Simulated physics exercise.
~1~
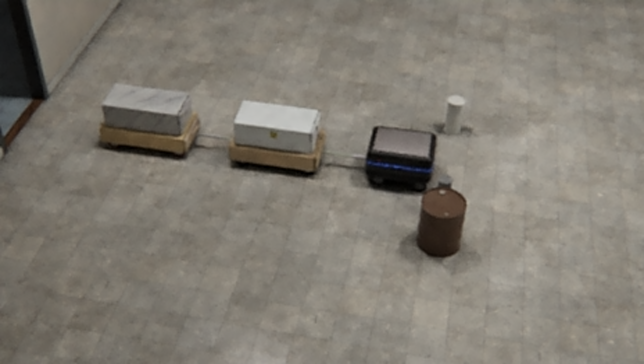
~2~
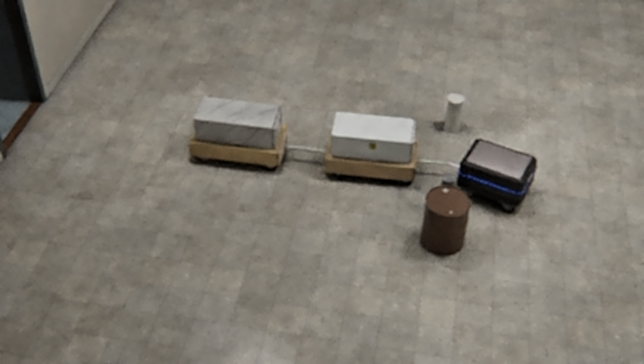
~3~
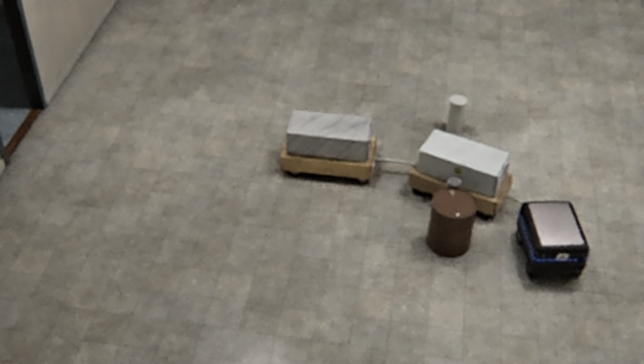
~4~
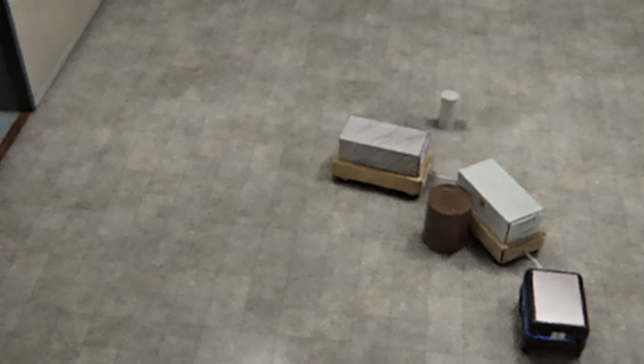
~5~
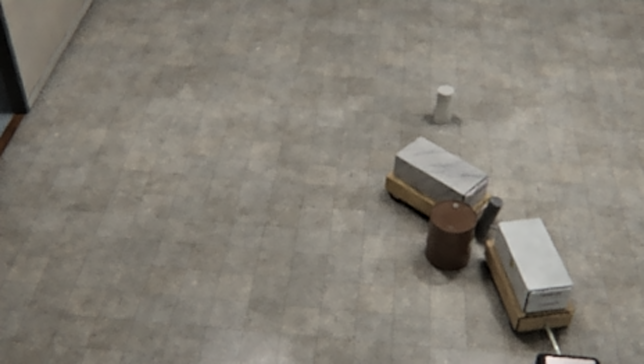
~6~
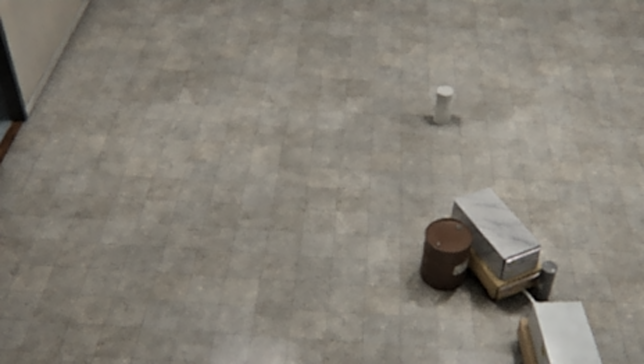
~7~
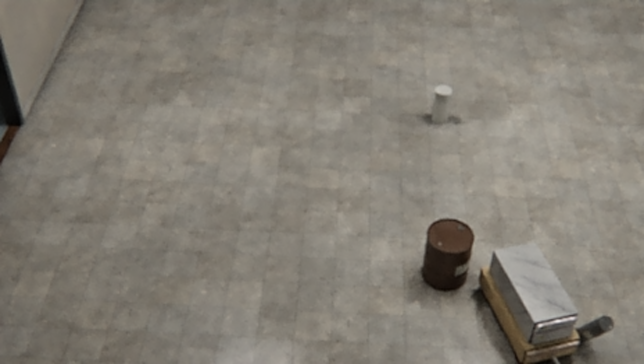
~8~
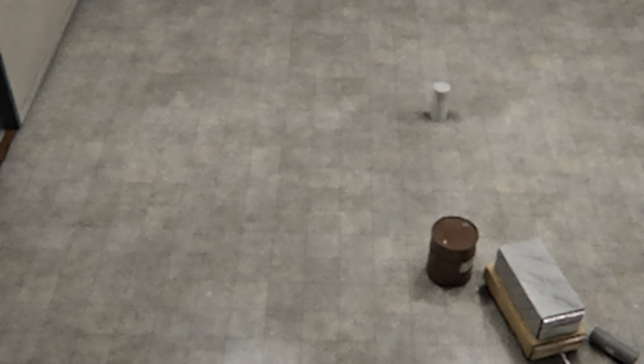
In this clip, a small dark tug pulls two box-laden carts rightward between a white canister and a brown drum, then turns down out of view; the carts shift the drum slightly and push a grey canister along until it lies on its side beside the rear cart.
